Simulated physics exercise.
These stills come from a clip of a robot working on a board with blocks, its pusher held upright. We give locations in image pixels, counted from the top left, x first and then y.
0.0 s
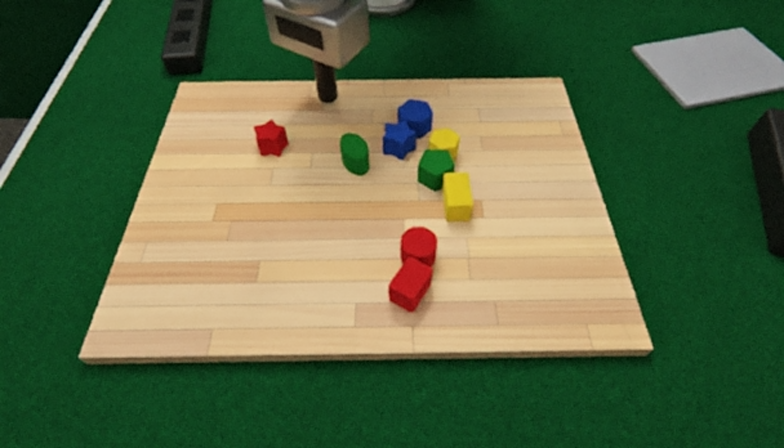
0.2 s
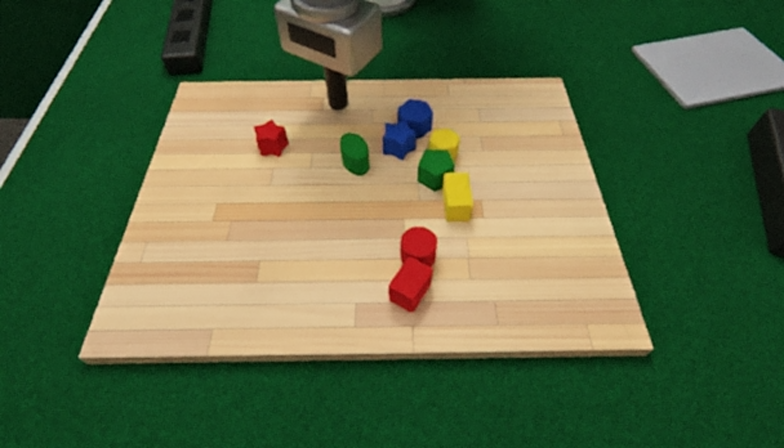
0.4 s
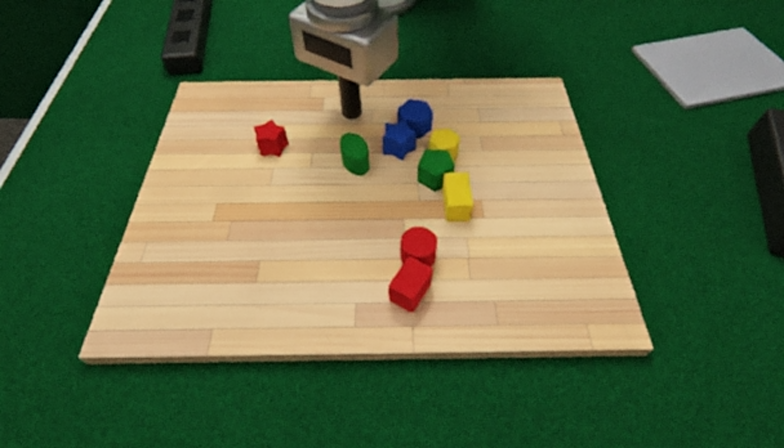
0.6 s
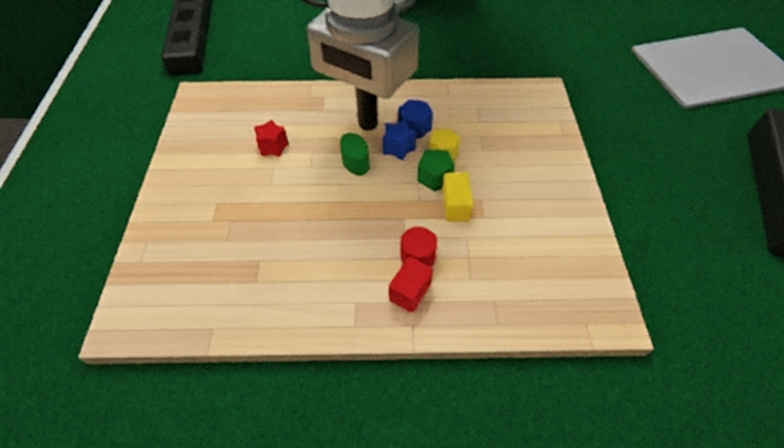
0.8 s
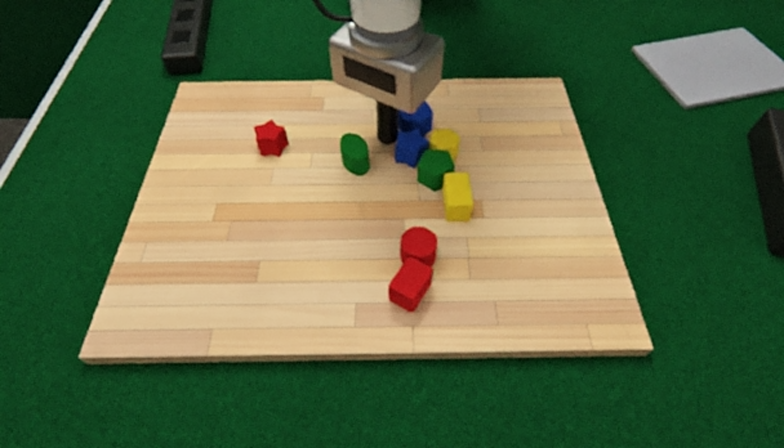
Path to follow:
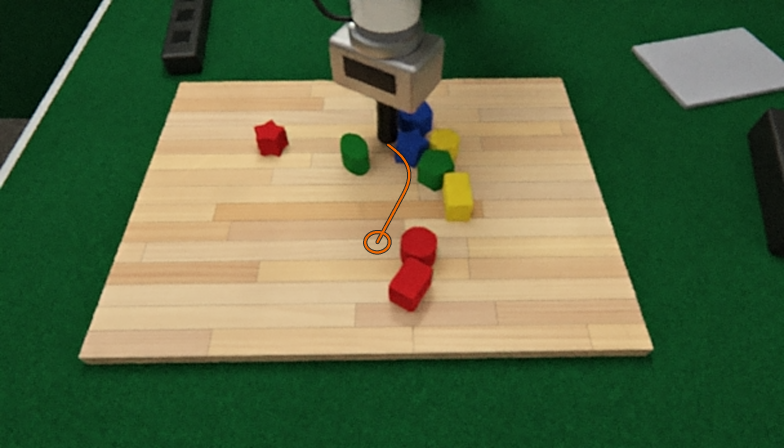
The robot arm moved its black pusher a short way down and to the right across the wooden board, then nudged the blue star slightly while the other blocks stayed still.
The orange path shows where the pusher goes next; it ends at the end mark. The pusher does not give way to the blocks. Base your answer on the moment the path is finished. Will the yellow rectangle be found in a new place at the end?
Final answer: Yes.
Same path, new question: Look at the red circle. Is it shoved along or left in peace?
It keeps its position.
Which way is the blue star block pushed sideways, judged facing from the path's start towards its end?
It's pushed left.
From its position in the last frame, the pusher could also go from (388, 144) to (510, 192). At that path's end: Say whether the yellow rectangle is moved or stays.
By the last moment of the path, the yellow rectangle has shifted.
Drawn move, from (388, 144) through (409, 172) and (397, 206) to (377, 242).
What follows on the original path. One third of the way, pusher (409, 165); blue star block (438, 164), turned 20° anticlockwise; green five-sided block (466, 177), turned 15° anticlockwise; yellow hexagon (451, 139), turned 30° anticlockwise; yellow rectangle (480, 206), turned 35° clockwise.
Two thirds of the way, pusher (397, 199); blue star block (437, 173), turned 50° anticlockwise; green five-sided block (471, 179), turned 25° anticlockwise; yellow hexagon (451, 139), turned 30° anticlockwise; yellow rectangle (483, 207), turned 45° clockwise.
At the end, pusher (377, 236); blue star block (437, 173), turned 50° anticlockwise; red circle still; green five-sided block (471, 179), turned 25° anticlockwise; yellow hexagon (451, 139), turned 30° anticlockwise; yellow rectangle (483, 207), turned 45° clockwise.
